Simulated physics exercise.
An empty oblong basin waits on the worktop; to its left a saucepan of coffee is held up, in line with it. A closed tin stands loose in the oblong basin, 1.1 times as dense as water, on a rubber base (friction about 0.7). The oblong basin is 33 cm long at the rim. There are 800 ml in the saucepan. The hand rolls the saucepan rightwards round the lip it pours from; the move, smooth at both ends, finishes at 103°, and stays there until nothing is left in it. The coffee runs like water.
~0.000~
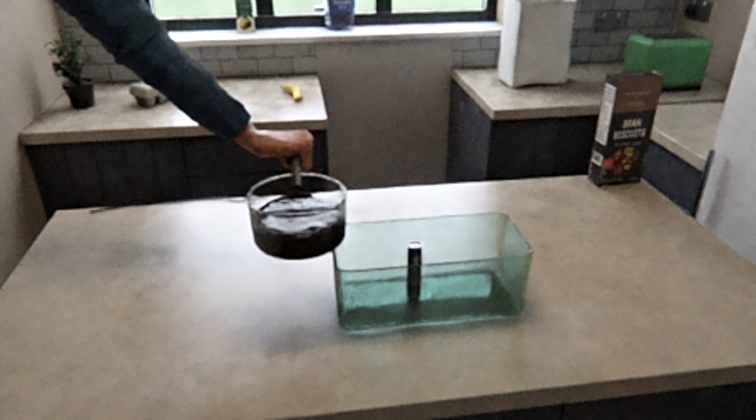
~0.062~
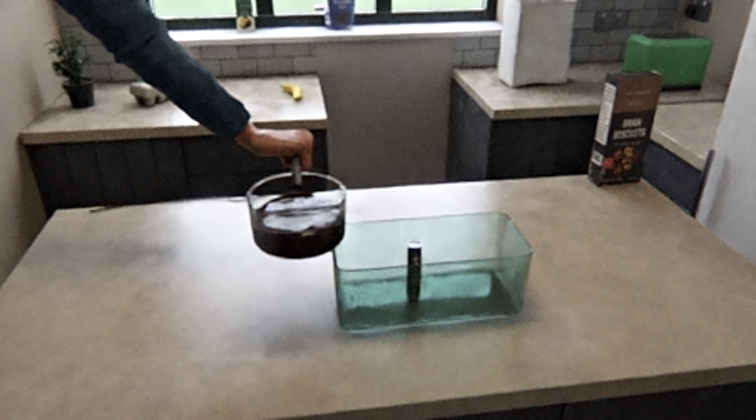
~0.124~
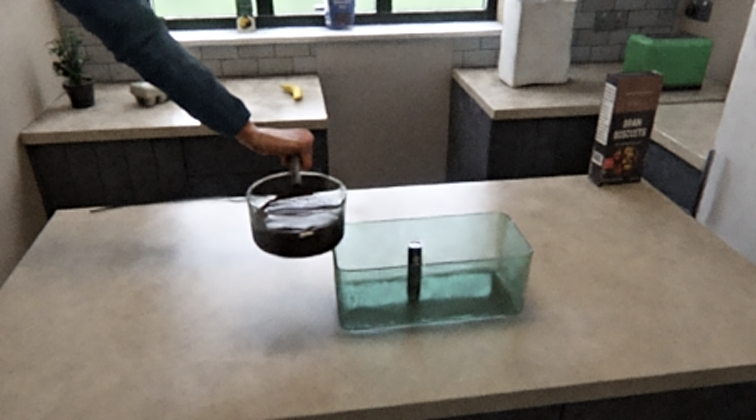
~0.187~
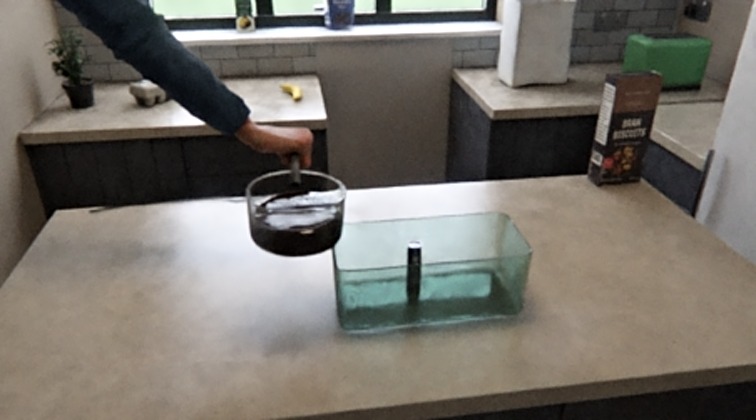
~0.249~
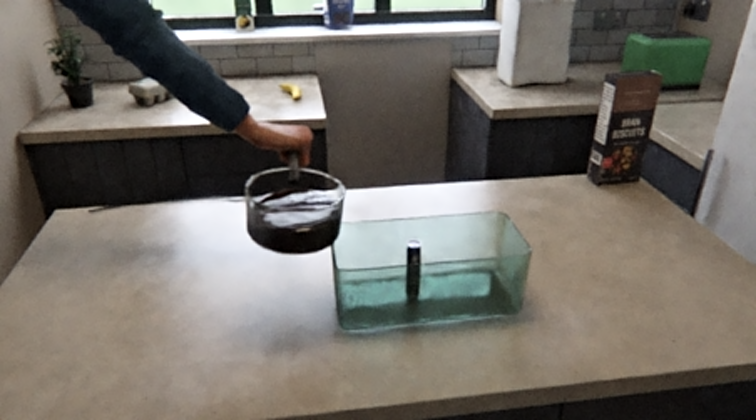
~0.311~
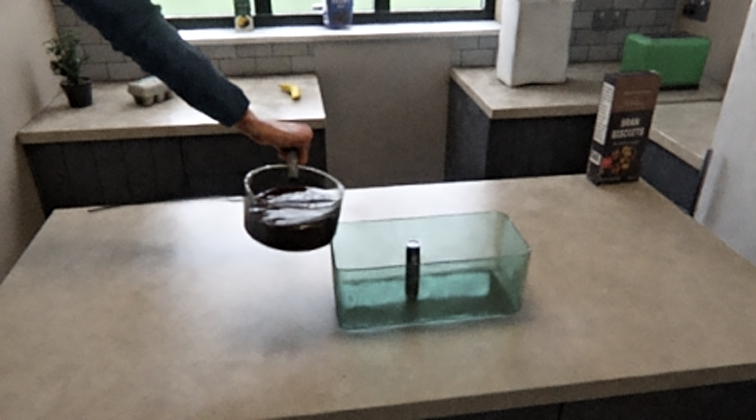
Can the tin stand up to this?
It topples.
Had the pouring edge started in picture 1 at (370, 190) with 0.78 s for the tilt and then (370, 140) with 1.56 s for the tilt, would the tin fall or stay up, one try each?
First it keeps standing; then it keeps standing.
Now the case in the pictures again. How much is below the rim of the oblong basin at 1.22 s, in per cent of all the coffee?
Some 60 per cent.
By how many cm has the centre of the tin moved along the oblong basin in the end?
Some 8.0 cm.
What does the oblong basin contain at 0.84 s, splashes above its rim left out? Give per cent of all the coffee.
Near 2 in a hundred.
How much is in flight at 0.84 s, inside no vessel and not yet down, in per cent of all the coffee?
Some 18 per cent.
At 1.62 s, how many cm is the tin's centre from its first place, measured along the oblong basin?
Some 8 cm.
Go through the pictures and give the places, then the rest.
Tilt 0°; pouring edge (345, 192); surface from (252, 216) to (344, 209); the oblong basin's rim runs from (333, 248) to (519, 233); the tin's top is at (415, 247), in the first picture.
Tilt 0°; pouring edge (345, 191); surface from (252, 215) to (344, 208), in the second picture.
Tilt 2°; pouring edge (346, 191); surface from (252, 215) to (343, 208), in the third picture.
Tilt 4°; pouring edge (345, 191); surface from (250, 213) to (342, 206), in the fourth picture.
Tilt 6°; pouring edge (344, 191); surface from (248, 211) to (341, 204), in the fifth picture.
Tilt 10°; pouring edge (343, 191); surface from (246, 207) to (339, 202), in the sixth picture.
Then, 0.84 s in, the tilt is 57° and 80 per cent is still to pour; the tin stands where it began.
Then, 1.22 s in, the tilt is 91° and 21 per cent is still to pour; the tin leans 5°.
Then, 1.62 s in, the tilt is 103° and 1 per cent is still to pour; the tin lies on its side.
Then, 2.06 s in, the tilt is 103° and 0 per cent is still to pour; the tin lies on its side.
Finally, the tin lies on its side.
